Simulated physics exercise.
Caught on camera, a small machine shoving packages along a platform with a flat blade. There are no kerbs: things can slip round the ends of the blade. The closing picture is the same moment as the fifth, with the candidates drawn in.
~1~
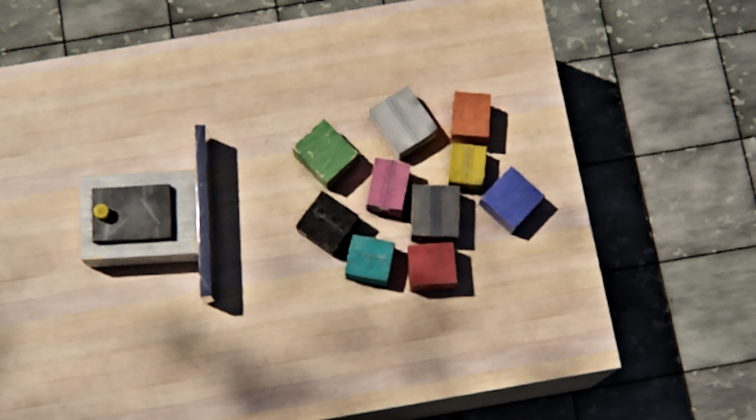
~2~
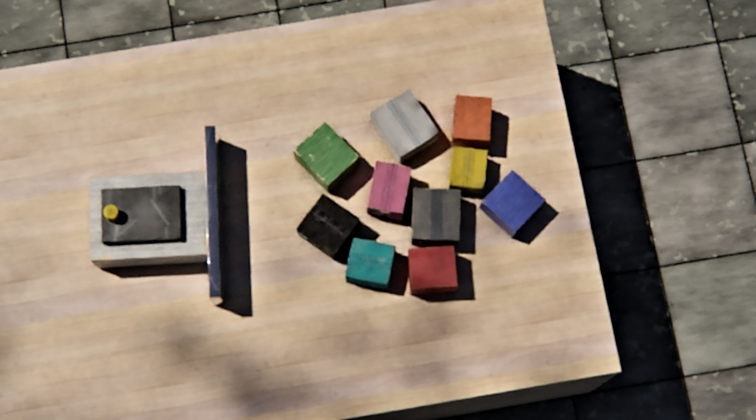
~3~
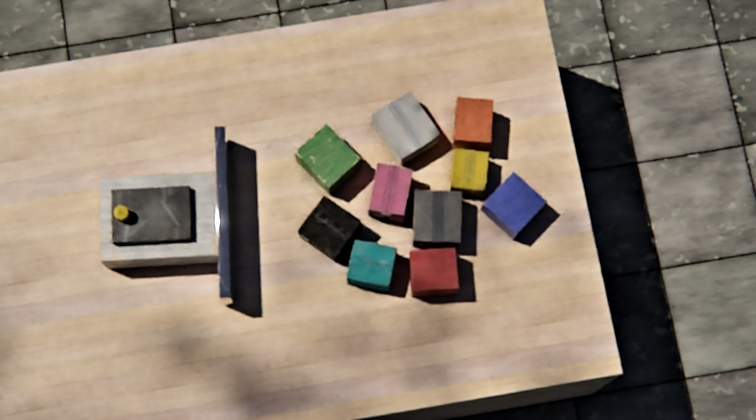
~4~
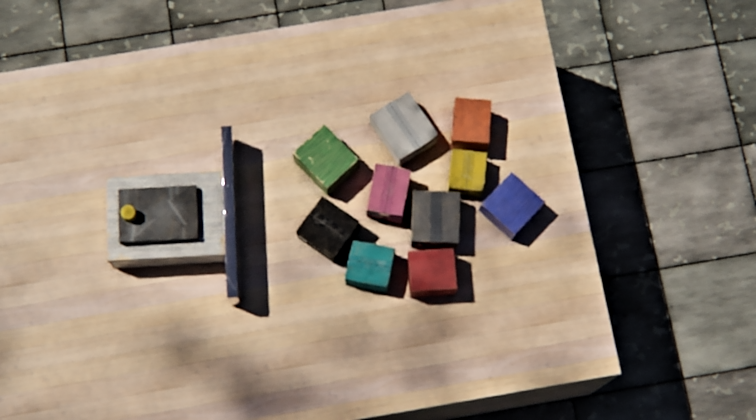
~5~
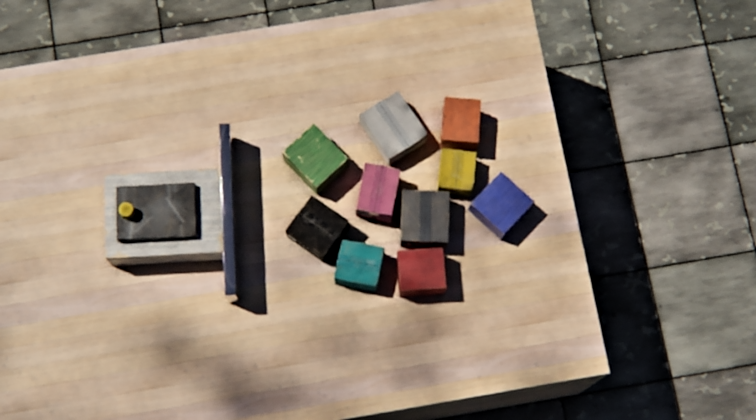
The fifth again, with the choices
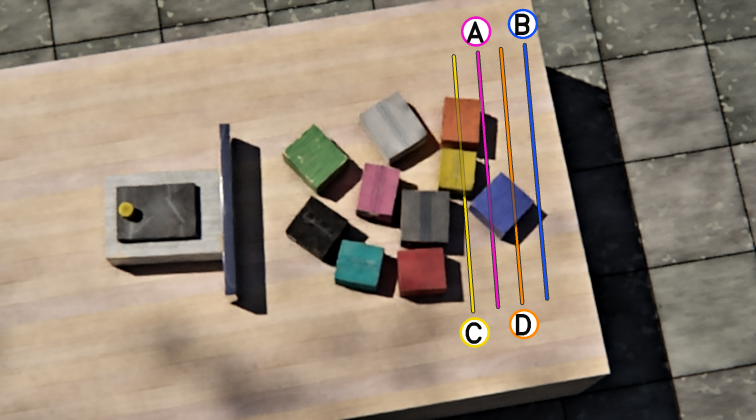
A small machine with a flat blade edging right across a pale platform towards ten coloured blocks, without touching them.
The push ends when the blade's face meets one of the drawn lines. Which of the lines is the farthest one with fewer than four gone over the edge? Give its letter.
It can go as far as A.
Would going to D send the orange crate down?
Yes.
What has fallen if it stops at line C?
The blue crate goes over.
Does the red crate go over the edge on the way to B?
By then, no.
On the marked copy, A at (488, 177); B at (536, 169); C at (463, 181); D at (511, 173).
Taking A. A third of the way, robot (257, 196); red crate (428, 275); turquoise box (375, 271).
Two thirds of the way, robot (352, 180); blue crate (545, 219); yellow box (517, 177).
When it is over, robot (423, 169); blue crate over the edge; yellow box over the edge; two fallen.
As for the rest, B drops four; C is within the limit but short; D drops four.
